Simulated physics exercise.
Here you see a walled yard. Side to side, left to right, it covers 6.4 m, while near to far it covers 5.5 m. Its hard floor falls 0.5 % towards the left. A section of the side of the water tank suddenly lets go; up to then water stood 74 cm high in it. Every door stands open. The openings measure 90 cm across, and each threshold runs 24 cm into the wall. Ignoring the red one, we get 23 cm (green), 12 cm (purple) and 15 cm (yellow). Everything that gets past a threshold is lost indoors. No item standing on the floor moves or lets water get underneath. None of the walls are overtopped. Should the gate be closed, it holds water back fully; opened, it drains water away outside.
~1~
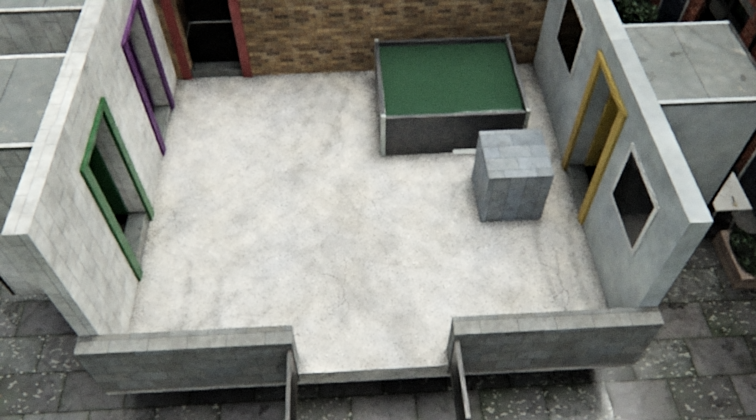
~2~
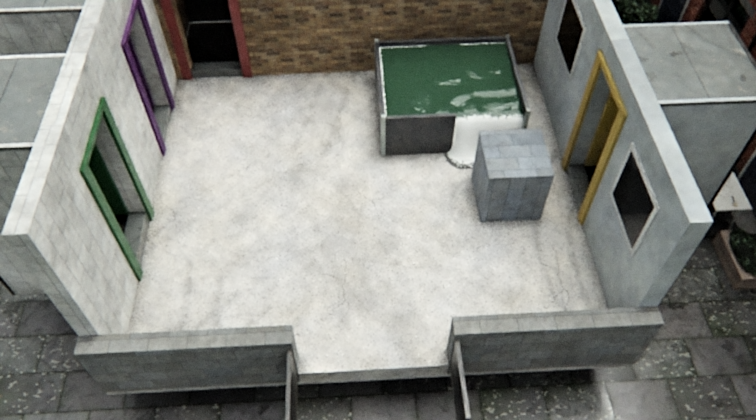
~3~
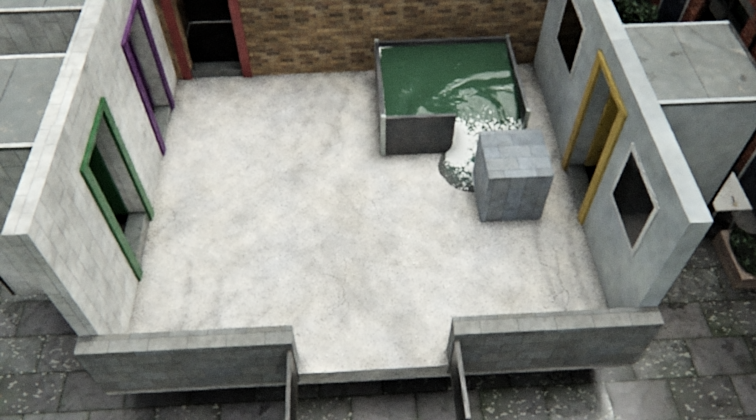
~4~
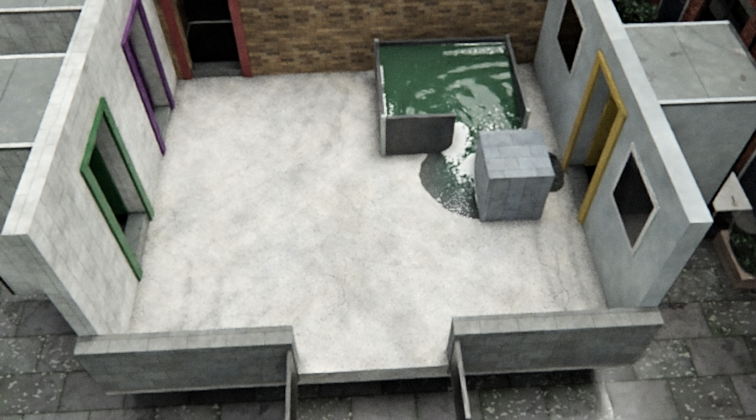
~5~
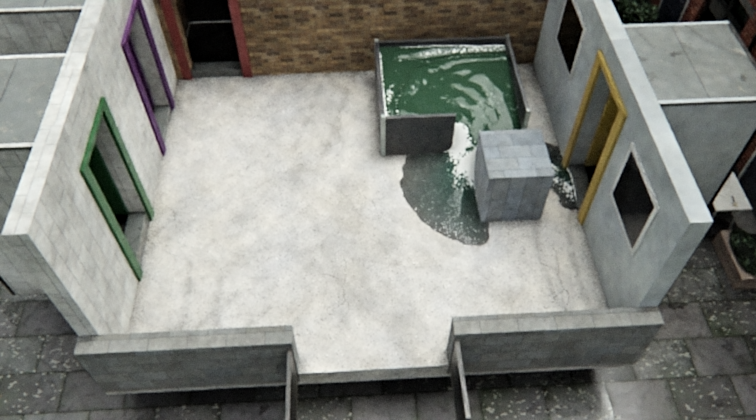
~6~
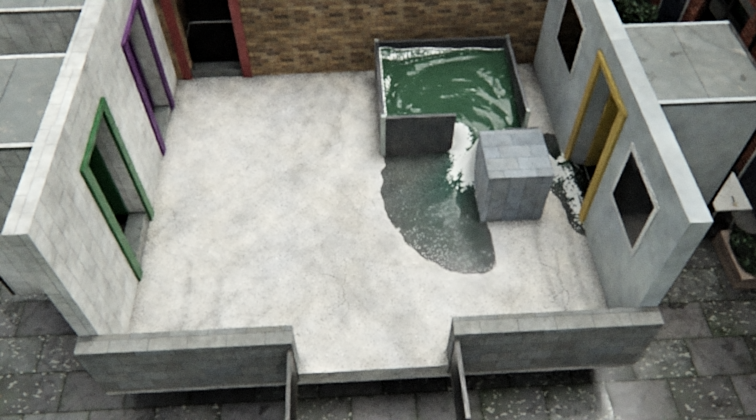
At the start, a tank of green water stands still against the brick wall of a walled yard, beside a grey block. Then water pours from the tank's front near the block, spreads around both sides of it, reaches the yellow doorway and widens across the pale floor towards the viewer.
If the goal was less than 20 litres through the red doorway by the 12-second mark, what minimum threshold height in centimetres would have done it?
A threshold of about 7 cm would have done it.
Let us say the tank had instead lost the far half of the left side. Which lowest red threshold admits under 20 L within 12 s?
Then something near 22 cm.
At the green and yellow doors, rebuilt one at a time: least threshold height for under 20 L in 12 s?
About 7.5 cm at green and 30 cm at yellow.
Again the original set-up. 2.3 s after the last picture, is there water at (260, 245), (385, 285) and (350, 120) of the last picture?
Listed order - soaked through, soaked through, unwetted.
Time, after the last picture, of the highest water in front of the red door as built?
At roughly 8.5 s.
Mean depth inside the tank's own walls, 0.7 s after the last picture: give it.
Some 50 cm.
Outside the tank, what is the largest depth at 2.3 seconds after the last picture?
I'd estimate roughly 36 cm.
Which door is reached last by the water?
I'd say the red door.
Then, 0.7 s after the last picture water covers 35 % of the floor, deepest (58 cm) near (491, 167); it has not reached the red door.
Then, 2.3 s after the last picture water covers 75 % of the floor, deepest (36 cm) near (491, 167); it has not reached the red door.
Then, 11.3 s after the last picture water covers 95 % of the floor, deepest (13 cm) near (372, 101); 10 cm at the red door, 0 litres in over its 15 cm threshold.
At the red door as built, the water peaked near 11 cm, 8.3 s after the last picture.
With a threshold of 6 cm, 30 litres would have come in within the 12 s; with 8 cm, 10 litres. So under 20 litres takes about 7 cm.
